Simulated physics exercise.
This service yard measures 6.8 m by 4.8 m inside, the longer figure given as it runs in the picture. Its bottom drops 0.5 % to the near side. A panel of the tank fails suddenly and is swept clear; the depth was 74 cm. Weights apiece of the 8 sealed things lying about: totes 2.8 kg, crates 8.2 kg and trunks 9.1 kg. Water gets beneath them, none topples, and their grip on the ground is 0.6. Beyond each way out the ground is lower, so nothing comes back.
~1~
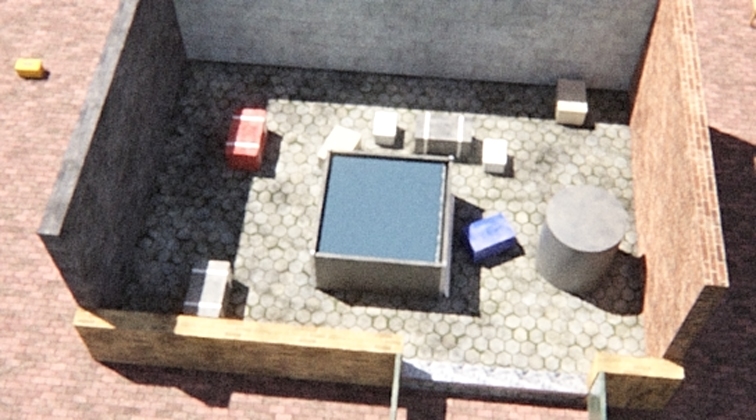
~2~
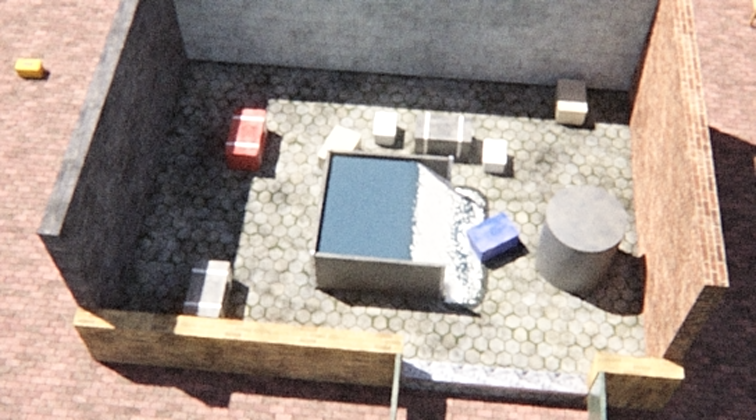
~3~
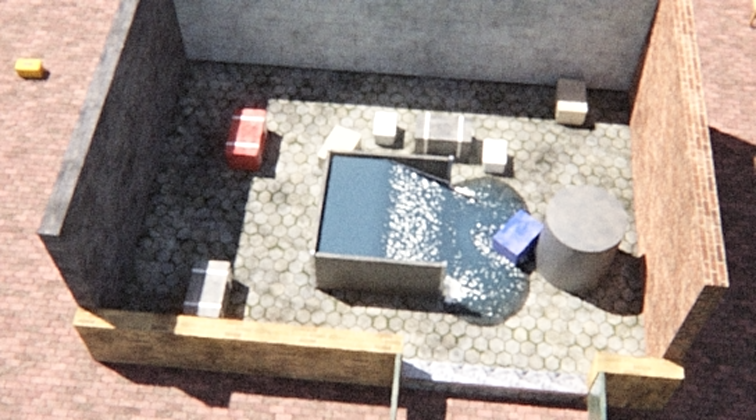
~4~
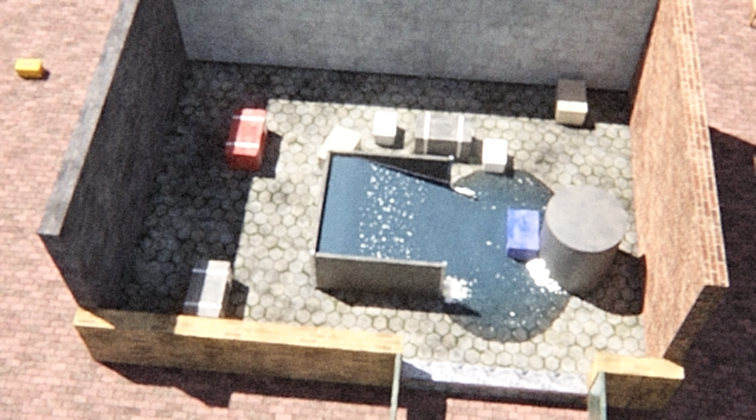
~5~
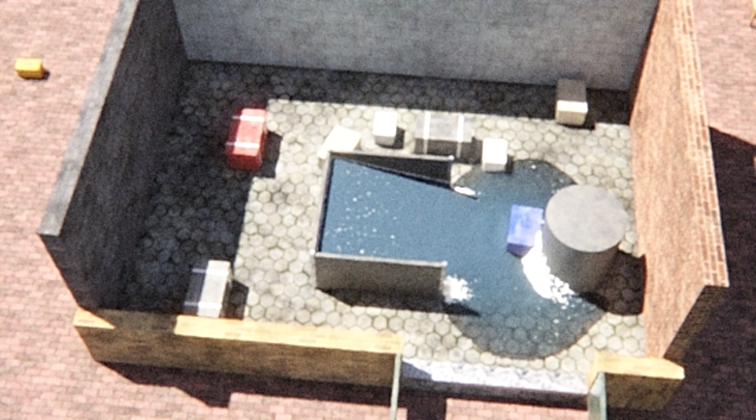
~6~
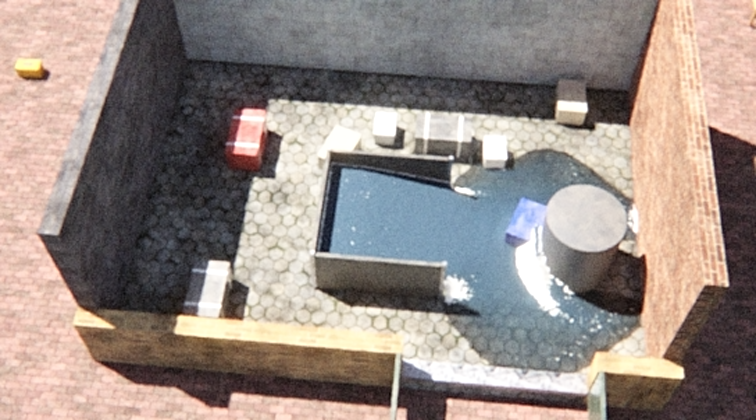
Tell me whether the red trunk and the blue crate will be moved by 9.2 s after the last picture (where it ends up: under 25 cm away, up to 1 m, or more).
Red trunk ends far away, blue crate travels far.
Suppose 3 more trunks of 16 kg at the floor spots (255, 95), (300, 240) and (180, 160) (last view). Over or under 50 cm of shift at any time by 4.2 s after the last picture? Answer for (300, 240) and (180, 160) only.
In that order: Short of it, less.
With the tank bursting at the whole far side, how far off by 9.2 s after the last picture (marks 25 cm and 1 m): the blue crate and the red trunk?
In that case the blue crate gets carried off, the red trunk gets carried off.
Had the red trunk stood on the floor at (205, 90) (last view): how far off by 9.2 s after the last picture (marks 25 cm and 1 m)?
It ends far away.
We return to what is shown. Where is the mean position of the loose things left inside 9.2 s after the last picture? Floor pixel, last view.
Near (230, 204).
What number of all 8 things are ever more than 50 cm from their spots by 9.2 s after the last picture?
That makes 8.
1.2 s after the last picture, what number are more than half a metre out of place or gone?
I count 1.
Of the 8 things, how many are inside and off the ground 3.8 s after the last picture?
2 of them.
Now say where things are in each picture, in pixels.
The red trunk at (245, 131), on the bottom; the blue crate at (489, 231) rests on the ground; 2.6 m2 under water; 0 of 8 have shifted, in the first picture.
The red trunk at (245, 131) rests on the ground; the blue crate at (493, 232), on the bottom, 5 cm from its start; 3.5 m2 under water; 1 of 8 have shifted, in the second picture.
The red trunk at (245, 131) rests on the ground; the blue crate at (519, 232), on the bottom, 39 cm from its start; 4.8 m2 under water; 1 of 8 have shifted, in the third picture.
The red trunk at (245, 131), on the bottom; the blue crate at (523, 229) floats, 45 cm from its start; water covers 6.2 m2; 1 of 8 have shifted, in the fourth picture.
The red trunk at (245, 131) rests on the ground; the blue crate at (525, 226) floats, 47 cm from its start; 7.4 m2 under water; 1 of 8 have shifted, in the fifth picture.
The red trunk at (245, 131), on the bottom; the blue crate at (529, 220) floats, 51 cm from its start; water covers 8.9 m2; 2 of 8 have shifted, in the sixth picture.
Then, 1.2 s after the last picture the red trunk is near (245, 131), 0.0 m from its start, aground; the blue crate is near (616, 141), 2.3 m from its start, afloat; 0 of 8 are out; 2 afloat.
Then, 3.8 s after the last picture the red trunk is near (243, 132), 0.0 m from its start, aground; the blue crate is near (426, 91), 2.5 m from its start, afloat; 0 of 8 are out; 2 afloat.
Then, 6.2 s after the last picture the red trunk is near (201, 169), 0.9 m from its start, aground; the blue crate is near (193, 59), 5.2 m from its start, afloat; 0 of 8 are out; 5 afloat.
Then, 9.2 s after the last picture the red trunk is near (214, 271), 2.3 m from its start, afloat; the blue crate is near (193, 70), 5.1 m from its start, afloat; 0 of 8 are out; 7 afloat.
